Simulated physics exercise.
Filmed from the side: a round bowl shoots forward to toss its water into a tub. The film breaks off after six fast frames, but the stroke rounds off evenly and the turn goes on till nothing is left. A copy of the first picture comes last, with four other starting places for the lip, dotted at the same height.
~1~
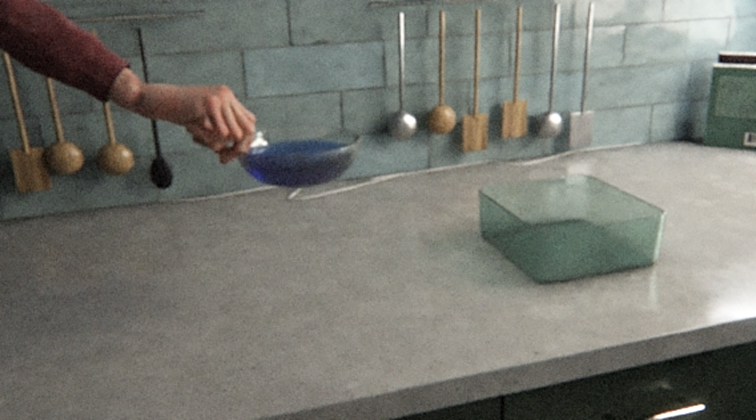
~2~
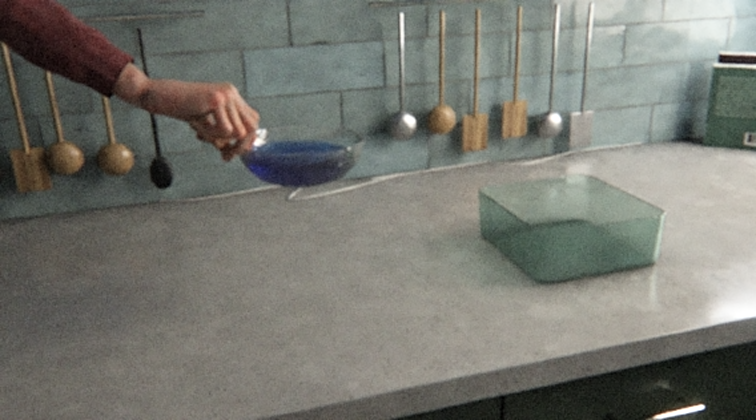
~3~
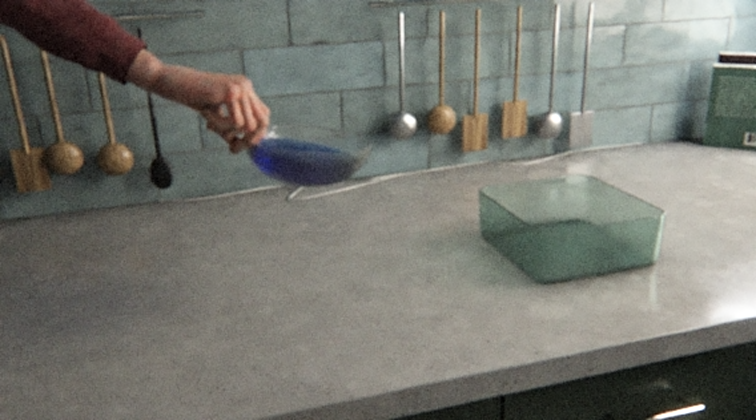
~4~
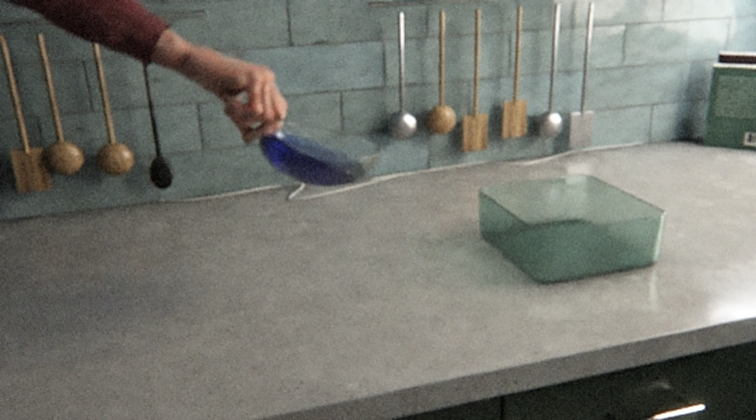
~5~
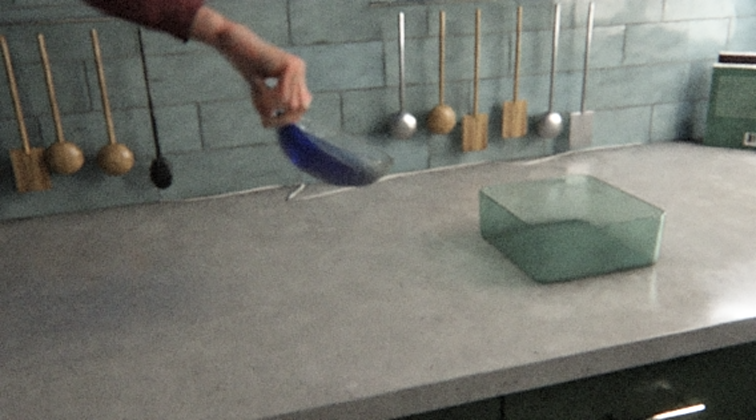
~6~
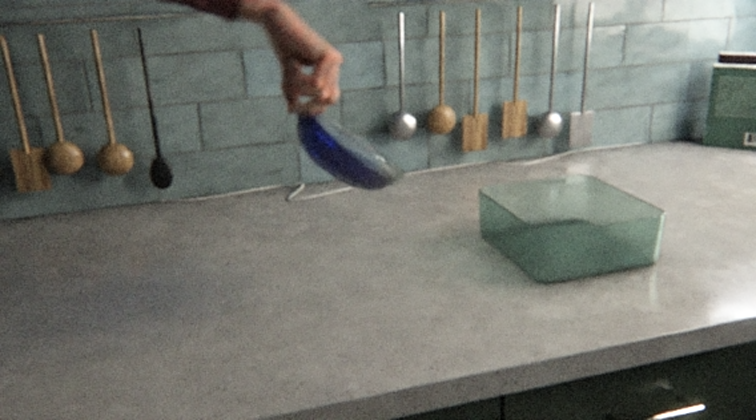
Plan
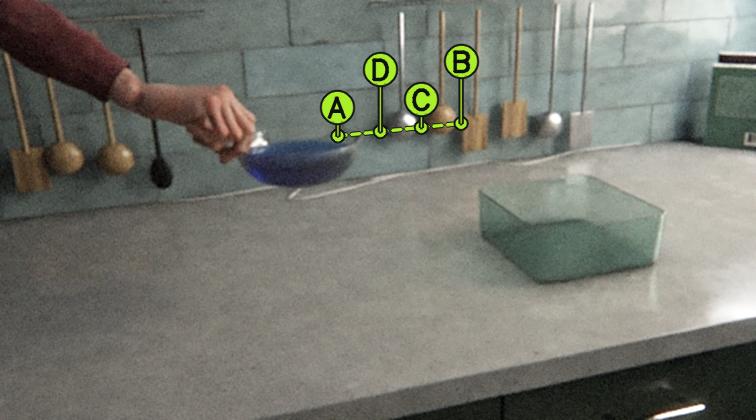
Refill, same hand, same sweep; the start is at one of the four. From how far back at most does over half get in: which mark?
Spot C just does it.
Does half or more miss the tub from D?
Yes, that goes wrong.
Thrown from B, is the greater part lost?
No.
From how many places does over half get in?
Two of the four.
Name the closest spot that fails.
That would be D.
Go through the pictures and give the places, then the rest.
The first frame shows upright, lip at (356, 134); tub from (533, 282) to (655, 261); nothing has left yet.
The second frame shows upright, lip at (359, 135); nothing has left yet.
The third frame shows tipped about 7°, lip at (367, 140); nothing has left yet.
The fourth frame shows tipped about 15°, lip at (377, 147); nothing has left yet.
The fifth frame shows tipped about 26°, lip at (389, 157); nothing has left yet.
The sixth frame shows tipped about 38°, lip at (400, 168); nothing has left yet.
On the marked copy, A at (337, 135); B at (461, 123); C at (421, 127); D at (380, 131).
If A is chosen, about 0 % lands in the tub, 96 % falls short and 4 % goes beside or beyond.
If B is chosen, about 73 % lands in the tub, 8 % falls short and 19 % goes beside or beyond.
If C is chosen, about 63 % lands in the tub, 10 % falls short and 27 % goes beside or beyond.
If D is chosen, about 18 % lands in the tub, 77 % falls short and 5 % goes beside or beyond.
